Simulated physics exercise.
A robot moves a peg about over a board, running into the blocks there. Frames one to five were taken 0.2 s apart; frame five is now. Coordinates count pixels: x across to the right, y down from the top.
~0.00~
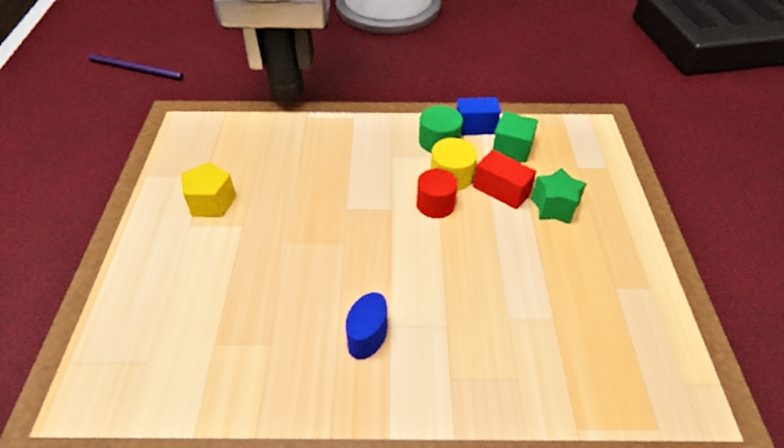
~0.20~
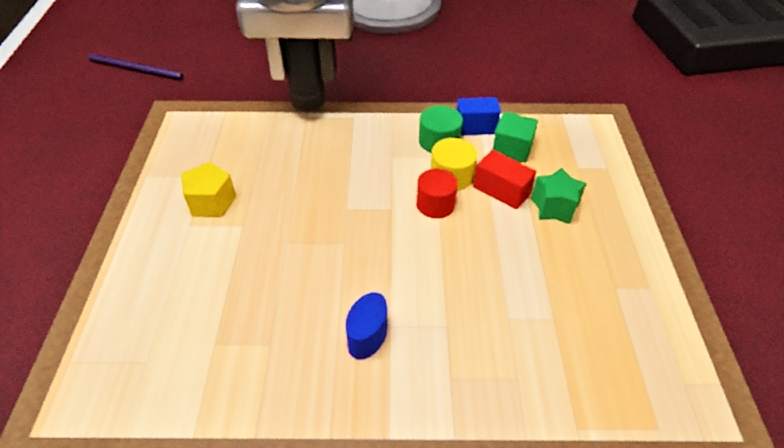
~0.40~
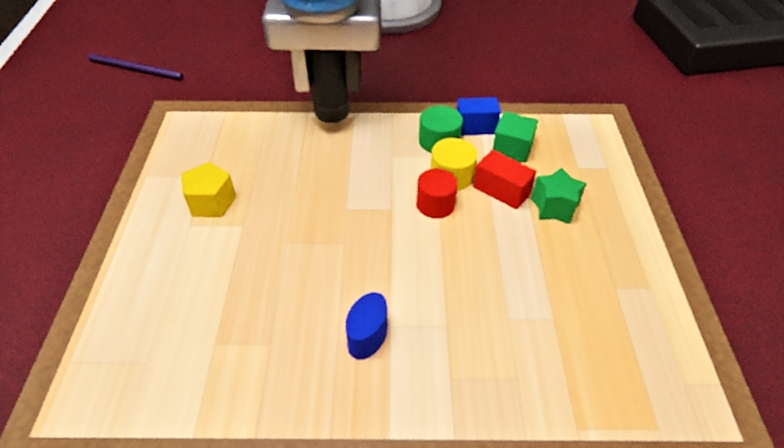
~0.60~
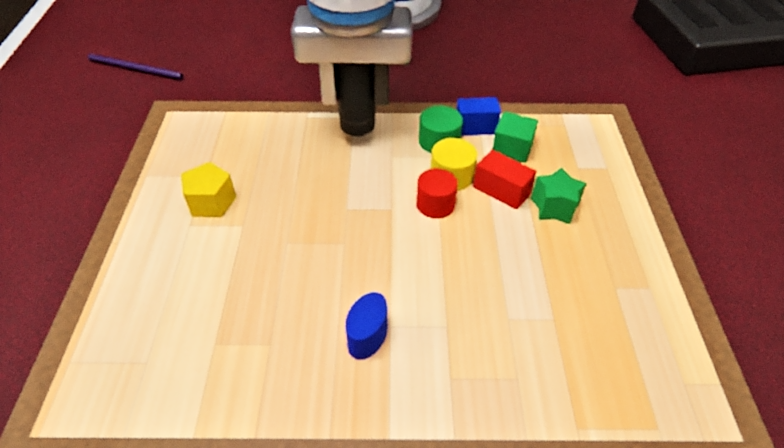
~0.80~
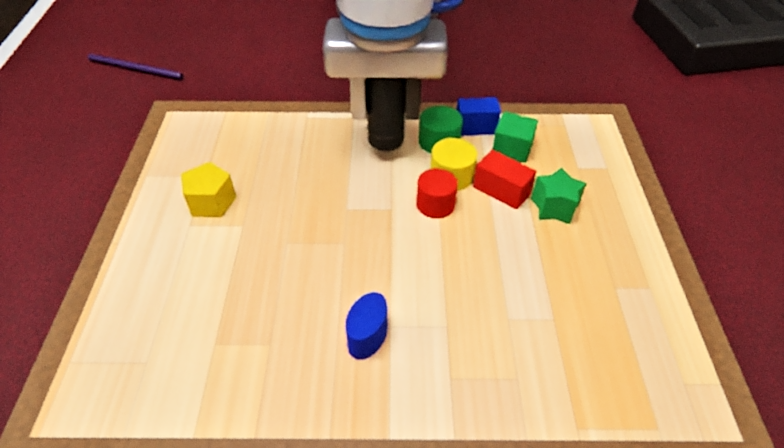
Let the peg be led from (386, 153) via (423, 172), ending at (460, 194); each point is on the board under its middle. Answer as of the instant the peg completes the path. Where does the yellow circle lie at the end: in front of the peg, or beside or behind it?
I'd say the yellow circle is still out in front of the peg at the end.
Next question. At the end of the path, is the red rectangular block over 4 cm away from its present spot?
That would be a yes.
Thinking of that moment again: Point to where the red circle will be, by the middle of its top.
Its top middle: (447, 197).
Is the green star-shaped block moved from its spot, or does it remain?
At the end of the path, it will have moved.
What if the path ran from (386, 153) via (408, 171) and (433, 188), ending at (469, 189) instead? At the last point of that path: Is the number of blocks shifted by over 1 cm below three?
Going by the path, no.
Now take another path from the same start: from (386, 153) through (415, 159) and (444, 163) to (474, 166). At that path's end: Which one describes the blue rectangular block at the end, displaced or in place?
Moved off its spot.
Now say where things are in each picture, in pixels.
Lower end of the peg (287, 91), tops of blocks, red circle (438, 181), yellow circle (455, 152), red rectangular block (507, 167), green star-shaped block (562, 184), in the first picture.
Peg (309, 102), blocks as before, in the second picture.
Peg (332, 113), blocks as before, in the third picture.
Peg (358, 126), blocks as before, in the fourth picture.
Peg (386, 140), red circle (438, 181), yellow circle (455, 152), red rectangular block (507, 167), green star-shaped block (562, 184), in the fifth picture.
On the path given first. Halfway along, peg (425, 160); yellow circle (467, 158); red rectangular block (516, 169); green star-shaped block (568, 186).
At the end, peg (462, 182); red circle (447, 197); yellow circle (507, 178); red rectangular block (558, 178), turned 35° anticlockwise; green star-shaped block (607, 193), turned 35° clockwise.
